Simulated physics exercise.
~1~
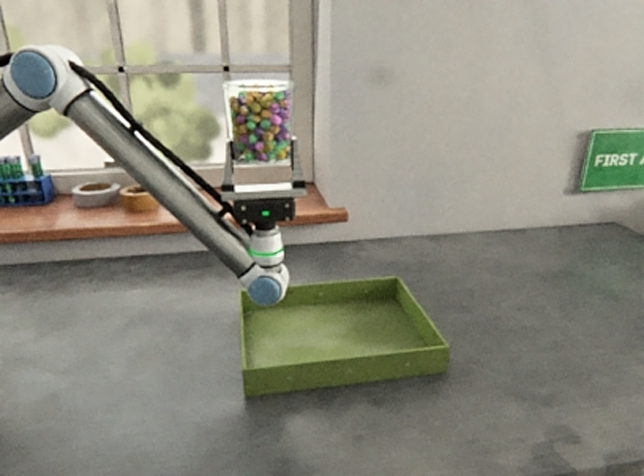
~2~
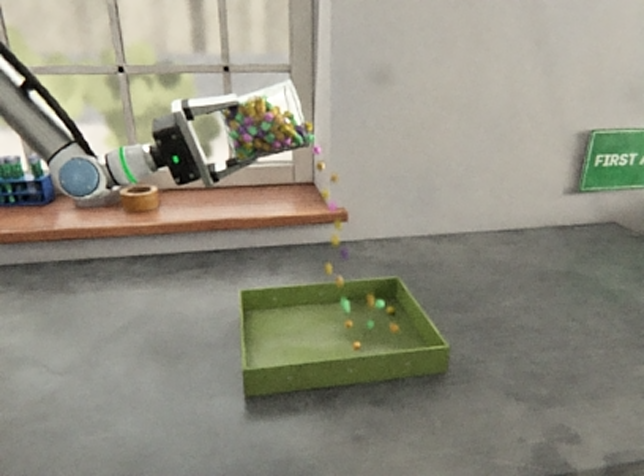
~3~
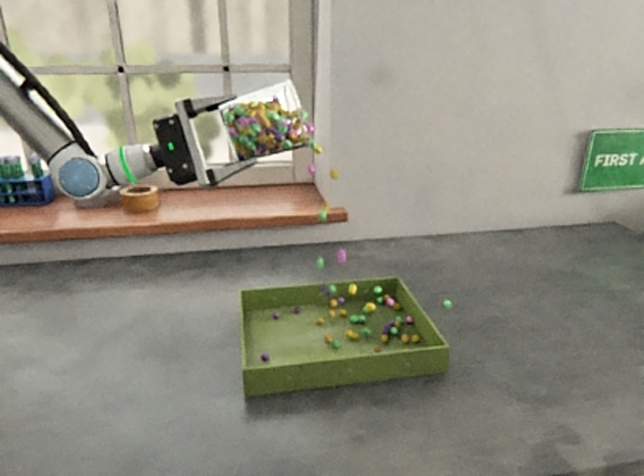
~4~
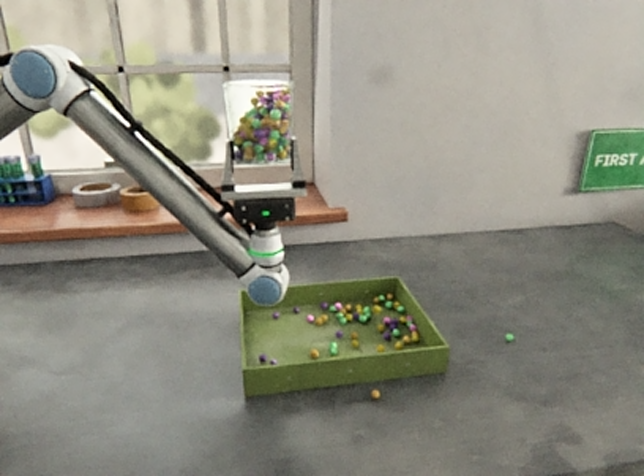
A robot arm tipped a clear tumbler of colourful round sweets onto its side, spilling some into a green tray below, then turned it upright again, still mostly full, with a couple of sweets lying on the grey table outside the tray.
